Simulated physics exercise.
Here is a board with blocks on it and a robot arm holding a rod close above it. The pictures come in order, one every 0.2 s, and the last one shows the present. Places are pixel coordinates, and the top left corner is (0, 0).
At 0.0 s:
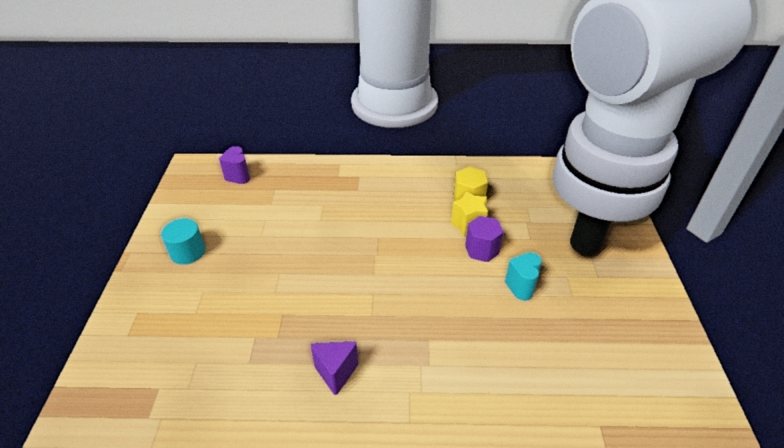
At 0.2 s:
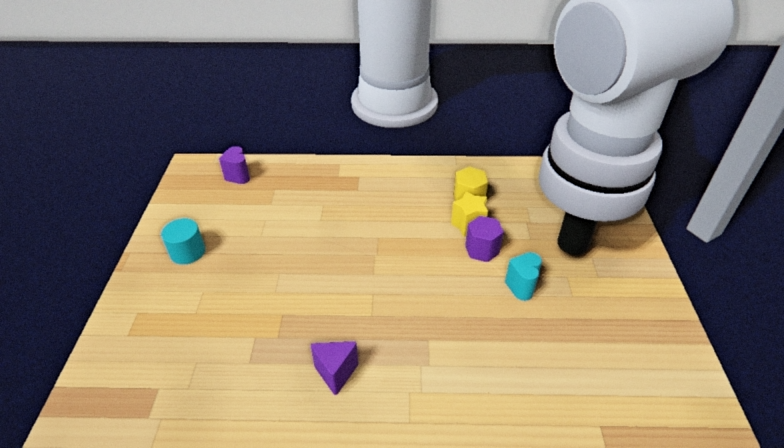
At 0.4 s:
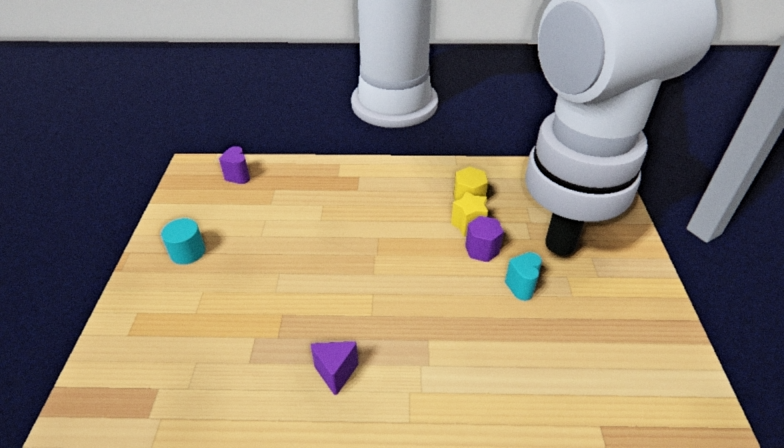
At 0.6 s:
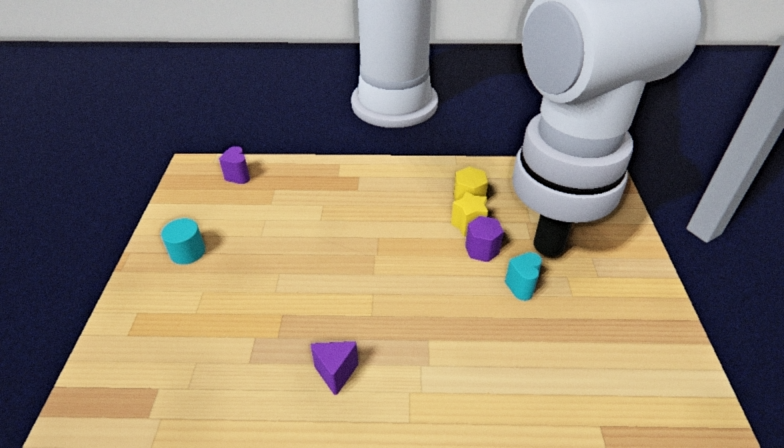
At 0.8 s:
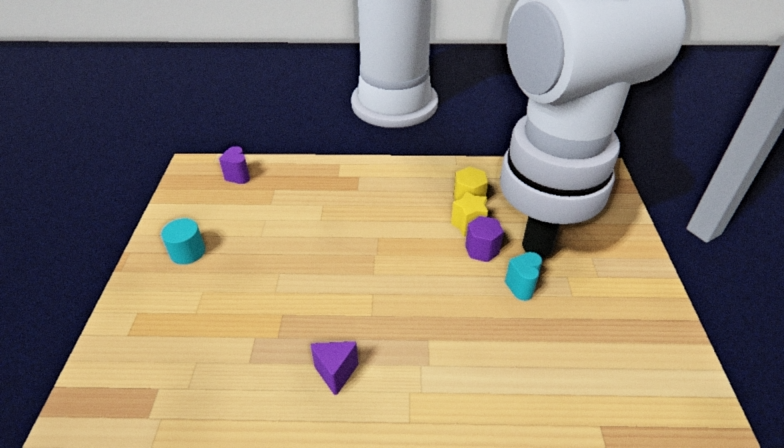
At first, a robot arm holds a black rod near the right edge of a wooden board scattered with purple, yellow and turquoise blocks. The arm then moves the rod steadily a short way left, bringing it close to the turquoise heart-shaped block, while all the blocks stay in place.
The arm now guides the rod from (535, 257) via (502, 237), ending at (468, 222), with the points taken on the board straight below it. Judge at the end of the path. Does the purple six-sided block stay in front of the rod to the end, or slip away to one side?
At the end of the path, the rod has already lost the purple six-sided block, which lies beside or behind it.
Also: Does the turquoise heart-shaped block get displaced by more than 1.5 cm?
It seems not.
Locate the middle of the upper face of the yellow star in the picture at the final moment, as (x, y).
The centre of its top face lies at (444, 194).
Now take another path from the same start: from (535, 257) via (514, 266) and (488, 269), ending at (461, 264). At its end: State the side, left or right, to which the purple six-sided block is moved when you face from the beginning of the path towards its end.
Measured against the direction from start to end, the purple six-sided block shifts toward the right-hand side.
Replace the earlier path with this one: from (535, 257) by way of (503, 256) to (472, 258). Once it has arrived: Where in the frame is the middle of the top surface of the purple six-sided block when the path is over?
It is going to be at (450, 221).
What follows on the original path. Halfway along, rod at (503, 228); purple six-sided block at (482, 227), turned 15° anticlockwise.
At the end, rod at (469, 214); yellow six-sided block not moved; yellow star at (444, 194), turned 15° clockwise; purple six-sided block at (477, 226), turned 40° anticlockwise; turquoise heart-shaped block not moved.
